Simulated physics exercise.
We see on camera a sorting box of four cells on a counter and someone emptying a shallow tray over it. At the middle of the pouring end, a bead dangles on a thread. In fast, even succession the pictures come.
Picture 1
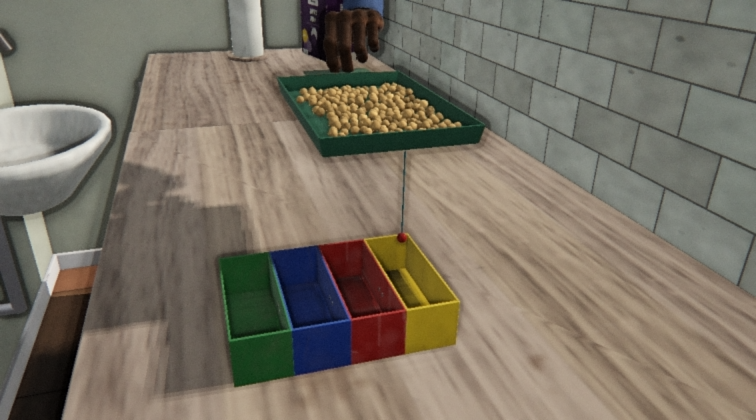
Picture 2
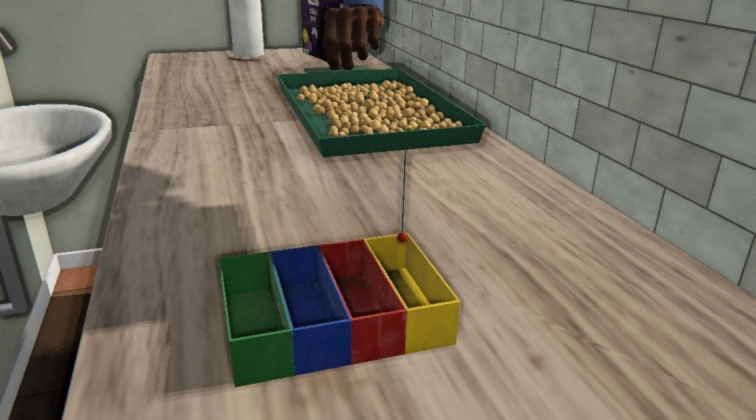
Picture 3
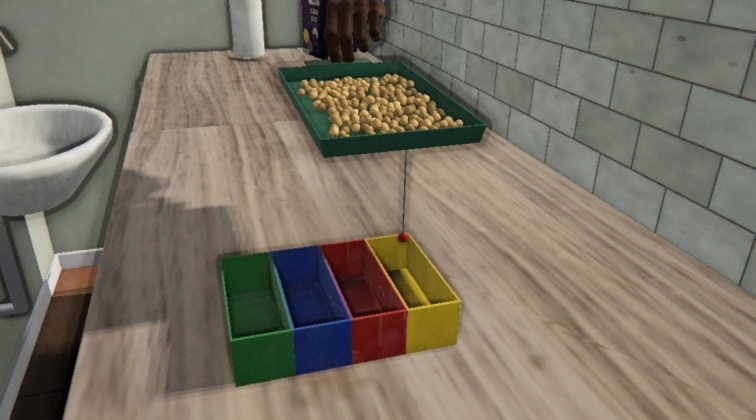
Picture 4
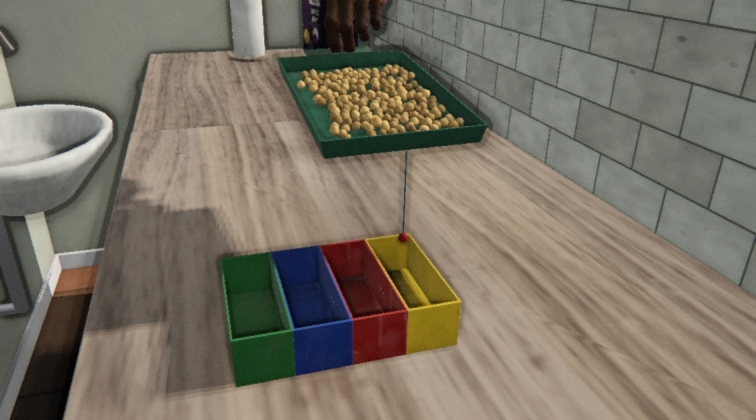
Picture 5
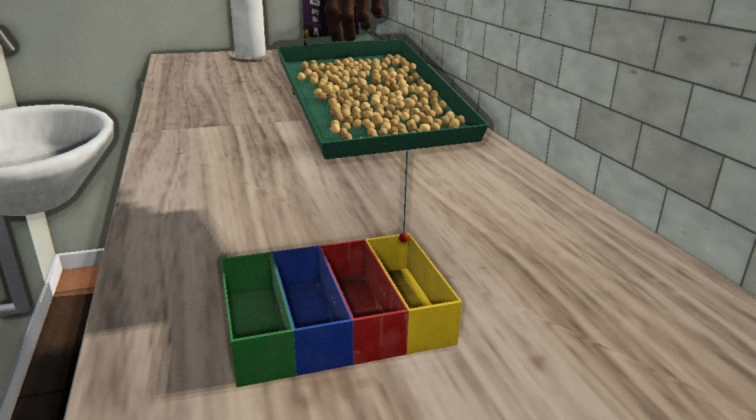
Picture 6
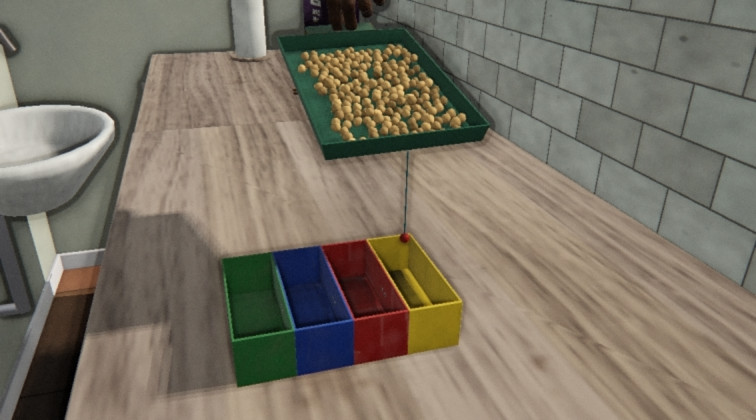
The clip shows a dark hand at the far end of a green tray of dried chickpeas, slowly raising that end so the tray tilts slightly toward the viewer, above a still green, blue, red and yellow sorting box.
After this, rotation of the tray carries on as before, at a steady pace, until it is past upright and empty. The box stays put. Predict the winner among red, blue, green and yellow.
I would say red.
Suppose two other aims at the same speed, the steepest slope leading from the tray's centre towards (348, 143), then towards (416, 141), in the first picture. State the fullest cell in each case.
The red one first, the yellow cell second.
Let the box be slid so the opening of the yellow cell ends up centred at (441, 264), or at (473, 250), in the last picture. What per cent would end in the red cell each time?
About 30% on the first try and 20% on the second.
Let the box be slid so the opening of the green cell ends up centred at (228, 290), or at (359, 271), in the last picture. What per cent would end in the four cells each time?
It would be roughly 70 per cent for the first and roughly 80 per cent for the second.
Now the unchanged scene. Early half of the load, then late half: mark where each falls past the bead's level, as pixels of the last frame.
The leading part at (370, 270), the rest of it at (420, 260).
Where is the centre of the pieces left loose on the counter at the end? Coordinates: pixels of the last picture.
Check roughly (497, 330) and you'll find the middle.
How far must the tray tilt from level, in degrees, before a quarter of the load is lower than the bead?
Reading: Some 110°.
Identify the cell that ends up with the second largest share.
The runner-up is the yellow cell.
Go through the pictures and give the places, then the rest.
The first picture shows corners of the pouring end at (323, 137) and (480, 124), level; middle of the load at (375, 111), dried chickpeas; bead on its thread at (402, 238); green cell at (262, 354); blue cell at (322, 343); red cell at (379, 333); yellow cell at (432, 323).
The second picture shows corners of the pouring end at (323, 137) and (481, 124), level; middle of the load at (376, 110).
The third picture shows corners of the pouring end at (324, 138) and (482, 124), tipped barely, lowest at the left corner; middle of the load at (377, 106).
The fourth picture shows corners of the pouring end at (324, 139) and (482, 124), tipped a little, lowest at the left corner; middle of the load at (377, 101).
The fifth picture shows corners of the pouring end at (325, 140) and (483, 123), tipped a little, lowest at the left corner; middle of the load at (378, 95).
The sixth picture shows corners of the pouring end at (326, 142) and (485, 123), tipped a little, lowest at the left corner; middle of the load at (379, 90); green cell at (265, 354); blue cell at (325, 343); red cell at (381, 333); yellow cell at (435, 323).
Soon after the last picture, tray tipped steeply; all on the tray.
A little later, tray tipped right over; nearly all on the tray; a stray few in the red cell.
Later still, tray tipped past a quarter turn; about half in the red cell; about a quarter in the yellow cell; a small part in the blue cell; about a quarter falling or outside the box.
At rest, tray tipped past a quarter turn; about half in the red cell; about a quarter in the yellow cell; a small part in the blue cell; none in the green cell; about a quarter outside the box.
